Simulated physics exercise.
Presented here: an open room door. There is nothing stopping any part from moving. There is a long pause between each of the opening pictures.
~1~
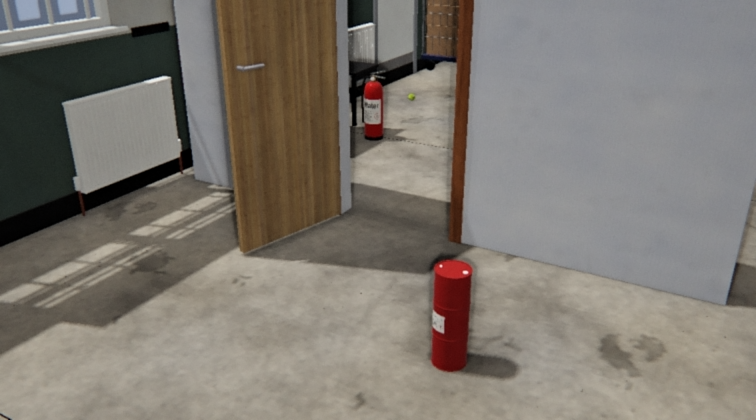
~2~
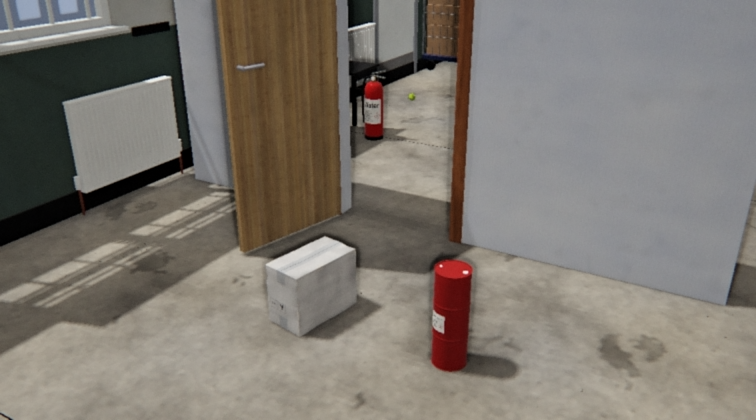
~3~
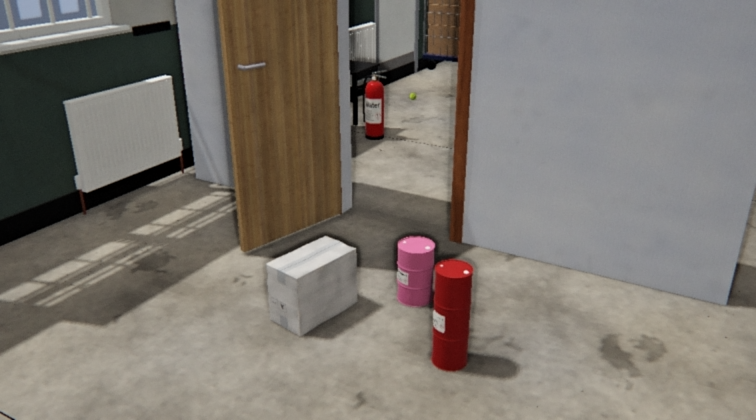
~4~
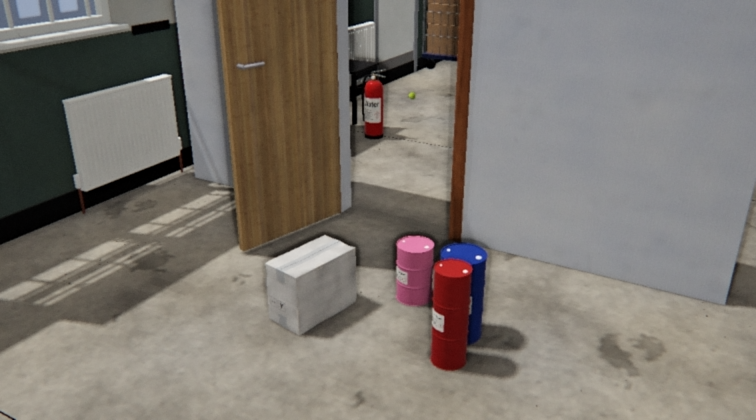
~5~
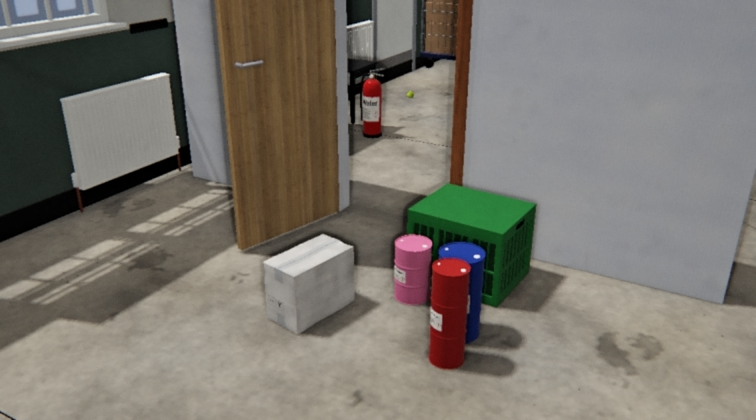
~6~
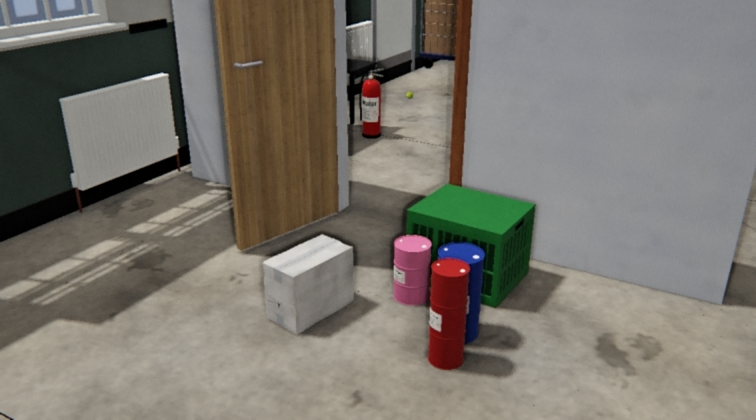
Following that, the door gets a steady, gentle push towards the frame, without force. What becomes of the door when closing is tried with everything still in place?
It comes to rest in its frame.
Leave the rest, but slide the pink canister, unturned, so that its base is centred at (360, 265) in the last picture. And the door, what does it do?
The door gets held up.
Then, 1.20 s later than the last frame, door at 71°.
Then, 2.20 s later than the last frame, door at 34°.
When it is over, door at 0°; all 5 as before. End places, in pixels of the last picture, green chest near (470, 242).
